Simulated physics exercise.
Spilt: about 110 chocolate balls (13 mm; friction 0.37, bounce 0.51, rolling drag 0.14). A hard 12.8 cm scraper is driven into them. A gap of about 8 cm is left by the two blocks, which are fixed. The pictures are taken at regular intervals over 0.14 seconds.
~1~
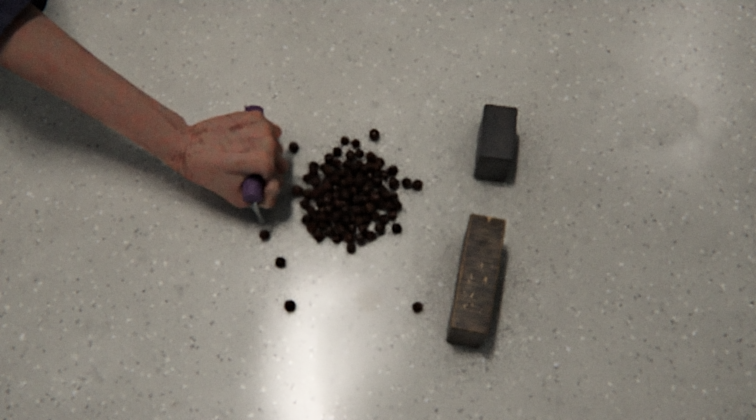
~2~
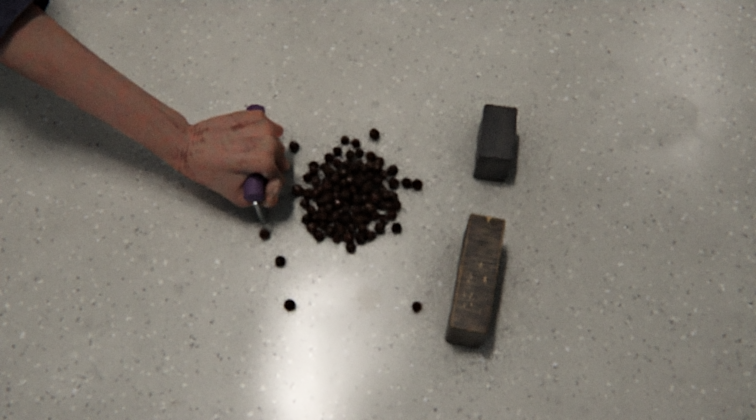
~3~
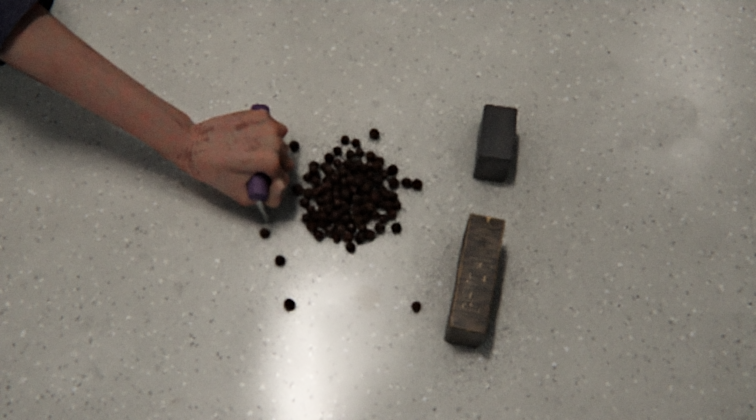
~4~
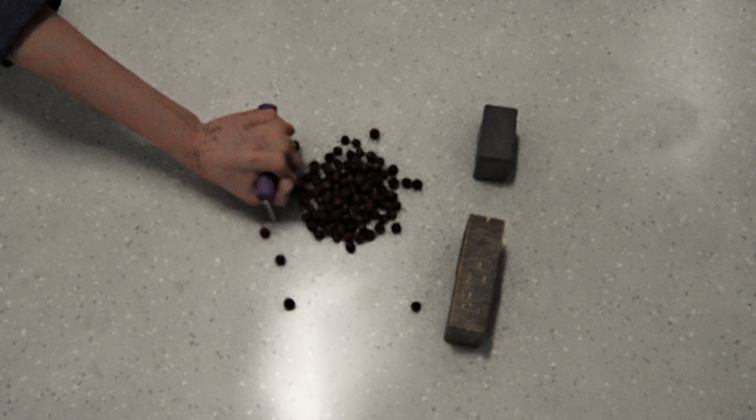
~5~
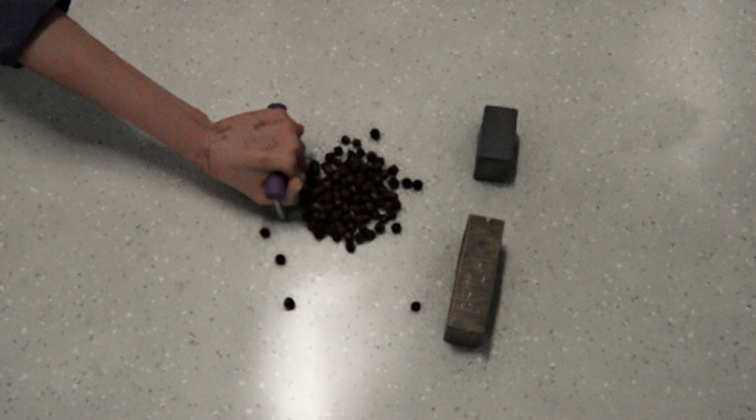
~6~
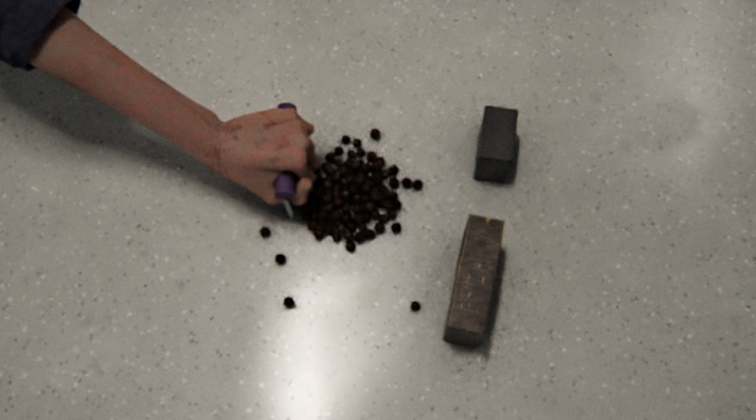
A hand gripping a purple-handled scraper slid slowly to the right across a speckled surface, up to the left edge of a pile of small dark balls, while two dark blocks stayed still.
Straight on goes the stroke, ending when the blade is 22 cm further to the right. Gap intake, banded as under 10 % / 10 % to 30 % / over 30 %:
The gap gets one to three in ten.
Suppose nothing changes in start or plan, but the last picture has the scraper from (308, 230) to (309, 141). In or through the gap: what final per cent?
Through 10.
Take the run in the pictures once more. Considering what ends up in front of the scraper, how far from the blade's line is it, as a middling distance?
Distance: Around 4 cm.
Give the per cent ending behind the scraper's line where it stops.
Estimated share: Near 35 %.
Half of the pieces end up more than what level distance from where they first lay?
Some 14 cm.
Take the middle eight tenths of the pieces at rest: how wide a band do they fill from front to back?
About 22 cm.
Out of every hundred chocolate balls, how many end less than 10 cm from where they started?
Some 35 per cent.
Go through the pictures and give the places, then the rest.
In the first frame, scraper from (256, 206) to (257, 118); moved 0.0 cm; 0 pieces shifted; middle of the spill at (345, 195); block at (479, 272); block at (499, 131).
In the second frame, scraper from (257, 205) to (259, 118); moved 0.2 cm; 0 pieces shifted; middle of the spill at (345, 195).
In the third frame, scraper from (261, 204) to (263, 117); moved 0.6 cm; 0 pieces shifted; middle of the spill at (345, 195).
In the fourth frame, scraper from (268, 204) to (270, 117); moved 1.5 cm; 0 pieces shifted; middle of the spill at (345, 194).
In the fifth frame, scraper from (278, 203) to (280, 116); moved 2.6 cm; 0 pieces shifted; middle of the spill at (346, 194).
In the sixth frame, scraper from (288, 202) to (289, 116); moved 3.8 cm; 1 pieces shifted; middle of the spill at (346, 194); block at (477, 272); block at (499, 133).
Then, 0.25 s after the last picture, scraper 14 cm from its start, spill 17 cm wide; held up before the blocks 100 %.
Then, 0.49 s after the last picture, scraper 23 cm from its start, spill 22 cm wide; in or through the gap 10 %, round the far block 10 %, held up before the blocks 80 %.
Then, 0.71 s after the last picture, scraper 23 cm from its start, spill 25 cm wide; in or through the gap 20 %, round the far block 15 %, held up before the blocks 70 %.
In the end, in or through the gap 20 %, round the near block 0 %, round the far block 15 %, held up before the blocks 70 %.
